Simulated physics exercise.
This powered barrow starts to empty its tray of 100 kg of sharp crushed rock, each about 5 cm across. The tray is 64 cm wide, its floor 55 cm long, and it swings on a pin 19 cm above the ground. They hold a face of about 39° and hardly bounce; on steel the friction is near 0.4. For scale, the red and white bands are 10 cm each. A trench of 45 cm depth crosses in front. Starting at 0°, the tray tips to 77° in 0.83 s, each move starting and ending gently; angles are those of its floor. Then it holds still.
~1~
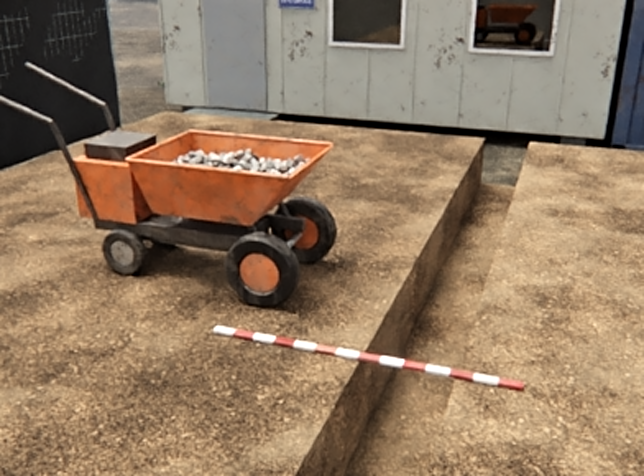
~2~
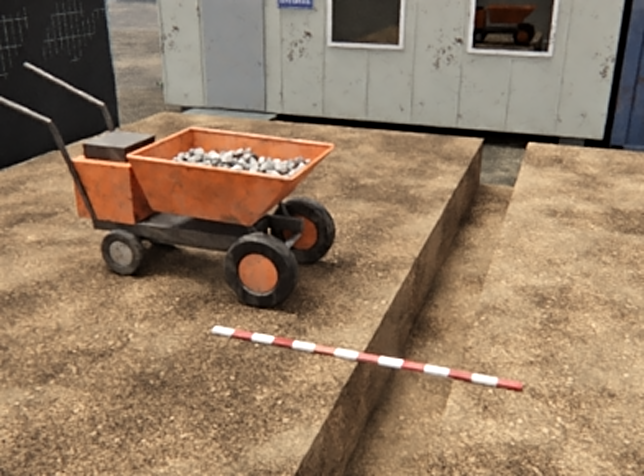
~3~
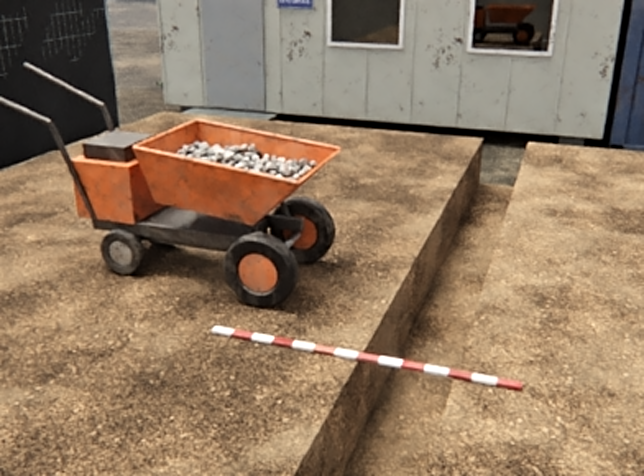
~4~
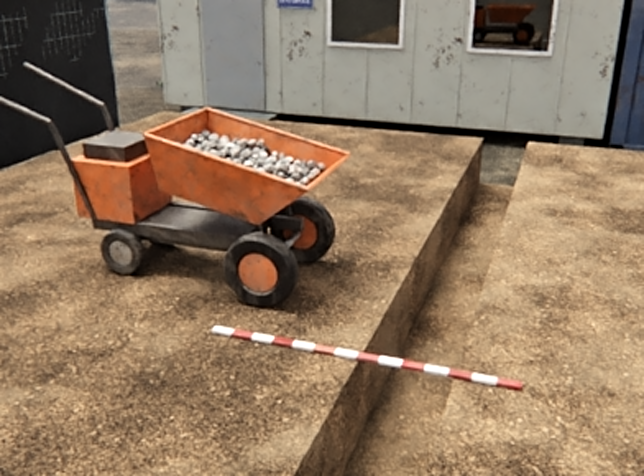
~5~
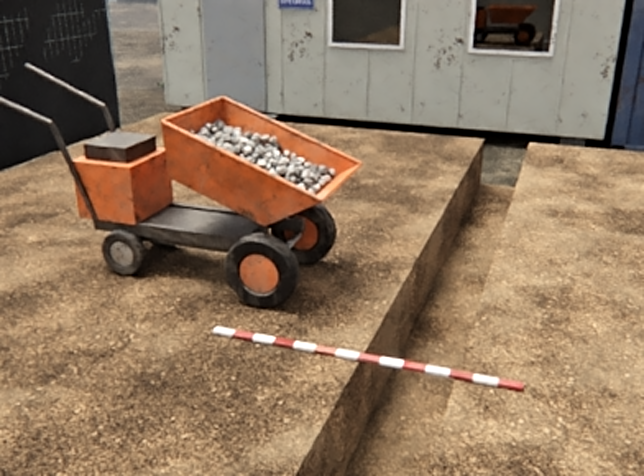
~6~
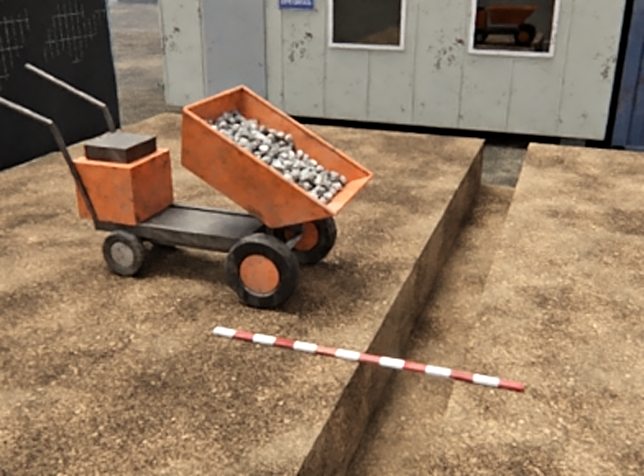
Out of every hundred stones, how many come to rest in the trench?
Some 100 per cent of it.
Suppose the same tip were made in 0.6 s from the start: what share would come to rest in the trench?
In that case some 100 per cent.
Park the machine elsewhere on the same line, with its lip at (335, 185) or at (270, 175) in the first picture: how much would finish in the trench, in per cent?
First some 85, then 75 per cent.
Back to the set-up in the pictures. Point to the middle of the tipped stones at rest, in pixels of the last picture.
Near (435, 372).
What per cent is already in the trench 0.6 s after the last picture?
About 30 per cent by then.
Then, 0.3 s after the last picture the floor is at 65°, 100 % in the tray; the foremost stones are at (364, 242).
Then, 0.6 s after the last picture the floor is at 77°, 68 % in the tray, 2 % short of the trench, 30 % in the trench; the foremost stones are at (446, 347).
Then, 0.9 s after the last picture the floor is at 77°, 14 % in the tray, 2 % short of the trench, 84 % in the trench; the foremost stones are at (464, 380).
Then, 2.9 s after the last picture the floor is at 77°, 0 % in the tray, 100 % in the trench; the foremost stones are at (463, 385).
